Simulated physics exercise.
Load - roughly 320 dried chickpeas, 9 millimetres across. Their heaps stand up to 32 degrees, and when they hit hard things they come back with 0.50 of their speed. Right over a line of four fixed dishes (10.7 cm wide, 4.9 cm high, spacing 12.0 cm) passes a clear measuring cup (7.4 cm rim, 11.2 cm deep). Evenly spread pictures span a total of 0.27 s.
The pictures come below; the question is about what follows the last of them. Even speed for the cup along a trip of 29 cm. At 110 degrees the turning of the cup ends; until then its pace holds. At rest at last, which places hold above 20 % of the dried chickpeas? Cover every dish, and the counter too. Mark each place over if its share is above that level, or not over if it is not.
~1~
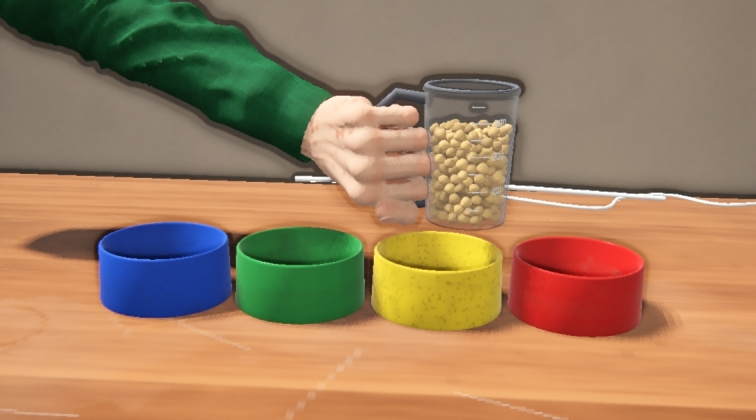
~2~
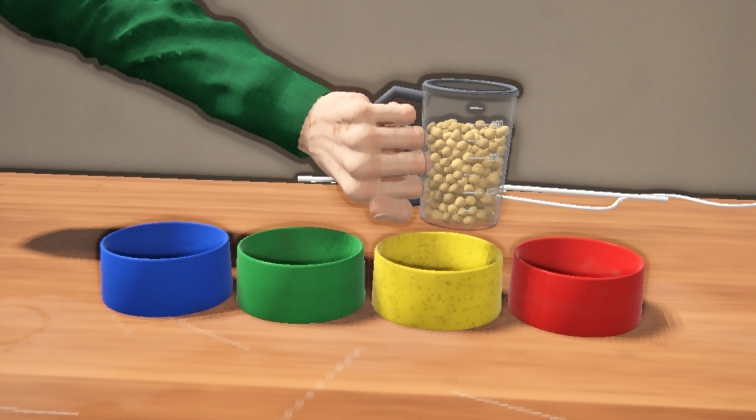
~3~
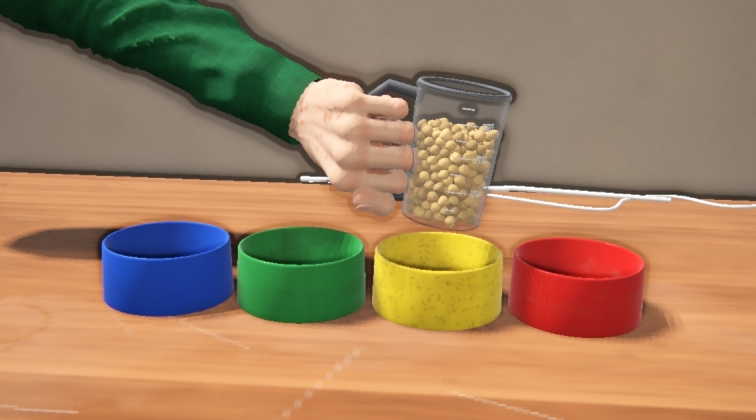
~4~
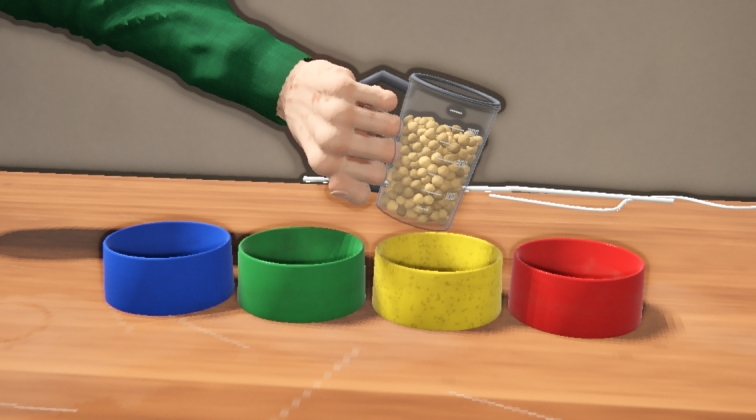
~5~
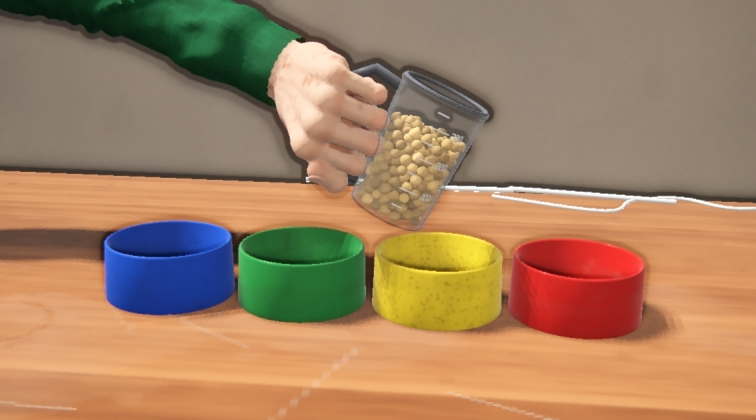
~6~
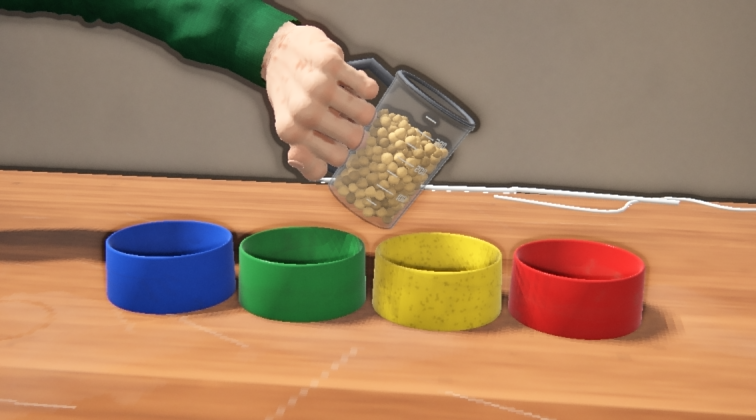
Red: Not over, blue: Over, green: Over, yellow: Not over, counter: Not over.
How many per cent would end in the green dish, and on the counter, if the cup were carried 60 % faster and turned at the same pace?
Shares - green 0, counter 10.
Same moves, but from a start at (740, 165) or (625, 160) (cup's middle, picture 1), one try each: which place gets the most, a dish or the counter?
In the first try yellow collects the most, and in the second it's green.
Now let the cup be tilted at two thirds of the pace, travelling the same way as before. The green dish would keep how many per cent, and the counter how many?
The green dish 0, the counter 10.
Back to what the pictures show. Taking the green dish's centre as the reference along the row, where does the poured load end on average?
Offset: About 7 cm, leftward.
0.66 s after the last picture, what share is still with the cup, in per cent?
It works out to about 75 per cent of the load.
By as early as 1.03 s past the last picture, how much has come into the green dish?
Near 25 per cent so far.
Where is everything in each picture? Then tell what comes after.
In the first frame, cup at (468, 154), tilt 0 degrees, lip at (518, 88), moved 0.0 cm; middle of the pieces at (471, 176); red dish at (578, 257); yellow dish at (438, 251); green dish at (301, 246); blue dish at (165, 241).
In the second frame, cup at (464, 154), tilt 2 degrees, lip at (516, 90), moved 0.3 cm; middle of the pieces at (466, 176).
In the third frame, cup at (452, 154), tilt 8 degrees, lip at (509, 95), moved 1.4 cm; middle of the pieces at (452, 176).
In the fourth frame, cup at (434, 154), tilt 16 degrees, lip at (499, 104), moved 2.9 cm; middle of the pieces at (430, 176).
In the fifth frame, cup at (416, 153), tilt 25 degrees, lip at (487, 114), moved 4.4 cm; middle of the pieces at (409, 174).
In the sixth frame, cup at (398, 153), tilt 33 degrees, lip at (473, 124), moved 5.9 cm; middle of the pieces at (388, 172); red dish at (578, 259); yellow dish at (439, 252); green dish at (303, 245); blue dish at (170, 239).
Then, 0.40 s after the last picture, tilt 96 degrees; cup holds 100 %.
Then, 0.66 s after the last picture, tilt 110 degrees; cup holds 75 %, green 20 %.
Then, 1.03 s after the last picture, tilt 110 degrees; cup holds 45 %, blue 20 %, green 25 %.
In the end, red 0 %, blue 65 %, green 25 %, yellow 0 %, counter 10 %.
